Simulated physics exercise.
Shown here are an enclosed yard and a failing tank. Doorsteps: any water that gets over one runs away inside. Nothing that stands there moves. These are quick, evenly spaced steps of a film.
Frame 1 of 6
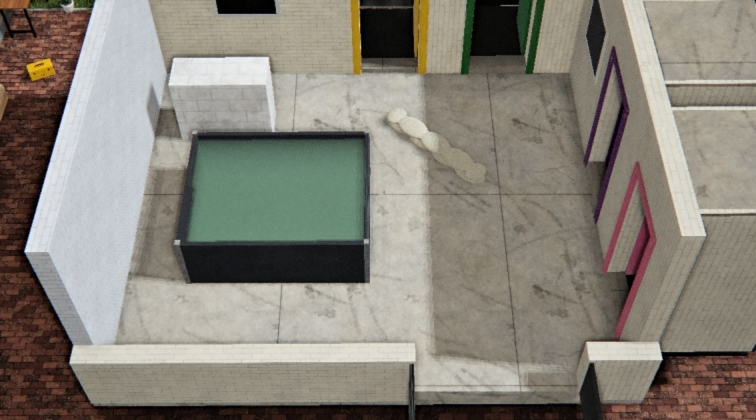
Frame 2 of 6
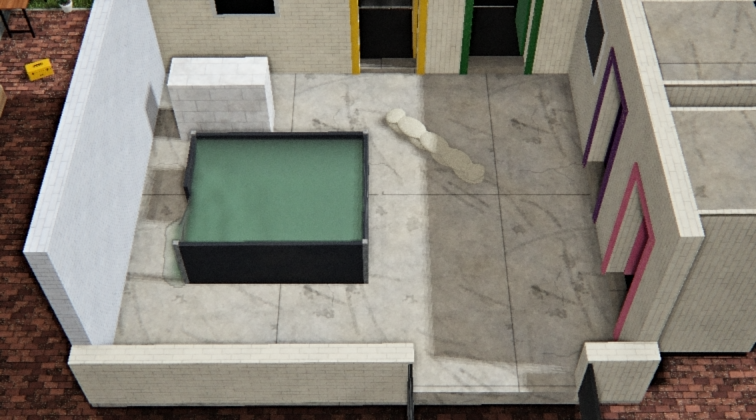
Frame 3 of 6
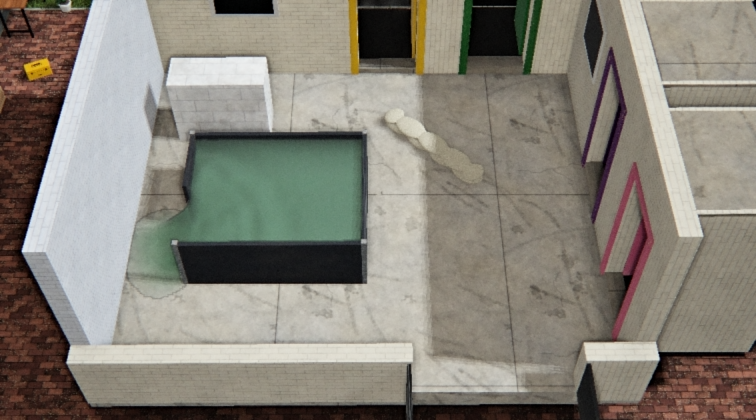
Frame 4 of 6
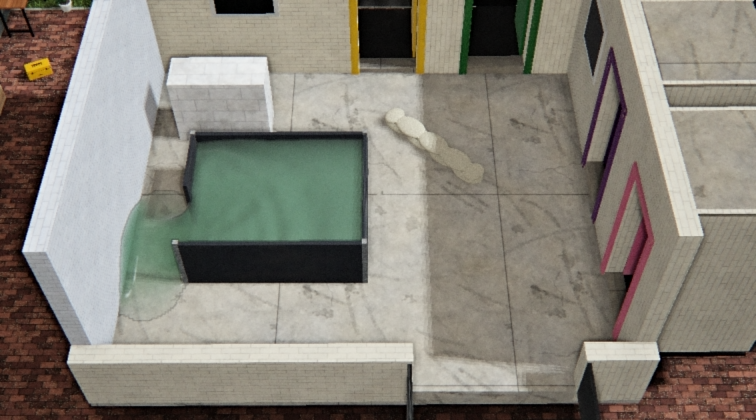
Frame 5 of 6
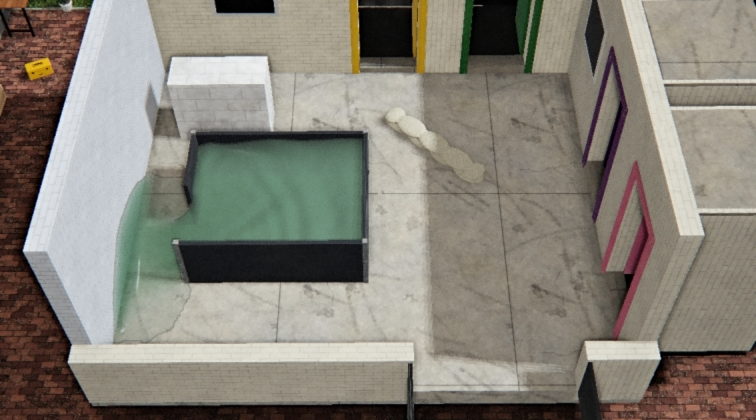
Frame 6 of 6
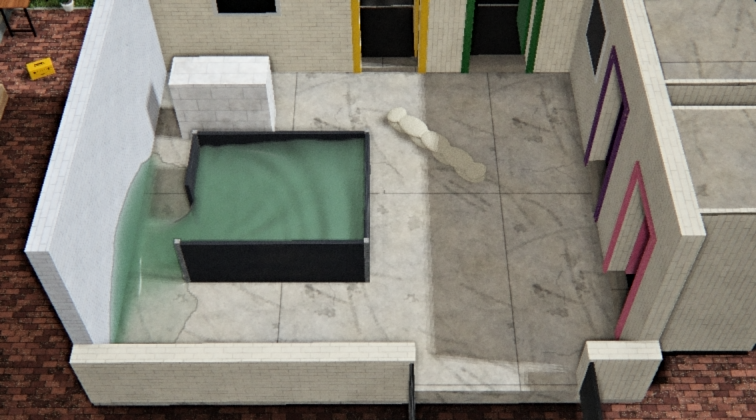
Green water pours out through a gap in the left side of a dark, open-topped tank, spreads over the pale floor to the white wall at left, then spreads along it, while ripples cross the tank. The walled yard is seen from high above by a still camera. A white block stands behind the tank, with yellow and green doorways at the back and purple and pink ones at right.
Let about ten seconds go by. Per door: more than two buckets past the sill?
Yellow door: Within two buckets; purple door: Within two buckets; pink door: Exceeds two buckets; green door: Within two buckets.
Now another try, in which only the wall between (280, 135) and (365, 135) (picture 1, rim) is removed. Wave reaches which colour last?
It's the pink one that comes last.
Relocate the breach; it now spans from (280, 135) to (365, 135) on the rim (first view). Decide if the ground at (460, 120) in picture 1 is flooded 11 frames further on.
Verdict: Covered.
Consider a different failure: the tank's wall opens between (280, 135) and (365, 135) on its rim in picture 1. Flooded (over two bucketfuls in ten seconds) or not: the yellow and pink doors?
Here the yellow door gets too much, and the pink door keeps within bounds.
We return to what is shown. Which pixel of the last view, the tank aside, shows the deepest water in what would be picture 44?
Near (621, 372).
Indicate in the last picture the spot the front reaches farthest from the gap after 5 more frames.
I'd say at around (168, 75).
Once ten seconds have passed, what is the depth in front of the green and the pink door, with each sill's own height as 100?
In order: Roughly 60 and 200 in a hundred.
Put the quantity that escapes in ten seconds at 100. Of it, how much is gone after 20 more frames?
I get 0 percent.
A moment on, water covers 15 % of the floor; the yellow door not reached, the purple door not reached, the pink door not reached, the green door not reached.
Next, water covers 35 % of the floor; the yellow door not reached, the purple door not reached, the pink door not reached, the green door not reached.
Then, water covers 70 % of the floor; the yellow door wet at the sill, nothing in, the purple door not reached, the pink door under two buckets in, the green door not reached.
Later, water covers 90 % of the floor; the yellow door wet at the sill, nothing in, the purple door wet at the sill, nothing in, the pink door far over two buckets in, the green door wet at the sill, nothing in.
In the end, water covers 95 % of the floor; the yellow door wet at the sill, nothing in, the purple door wet at the sill, nothing in, the pink door far over two buckets in, the green door wet at the sill, nothing in.
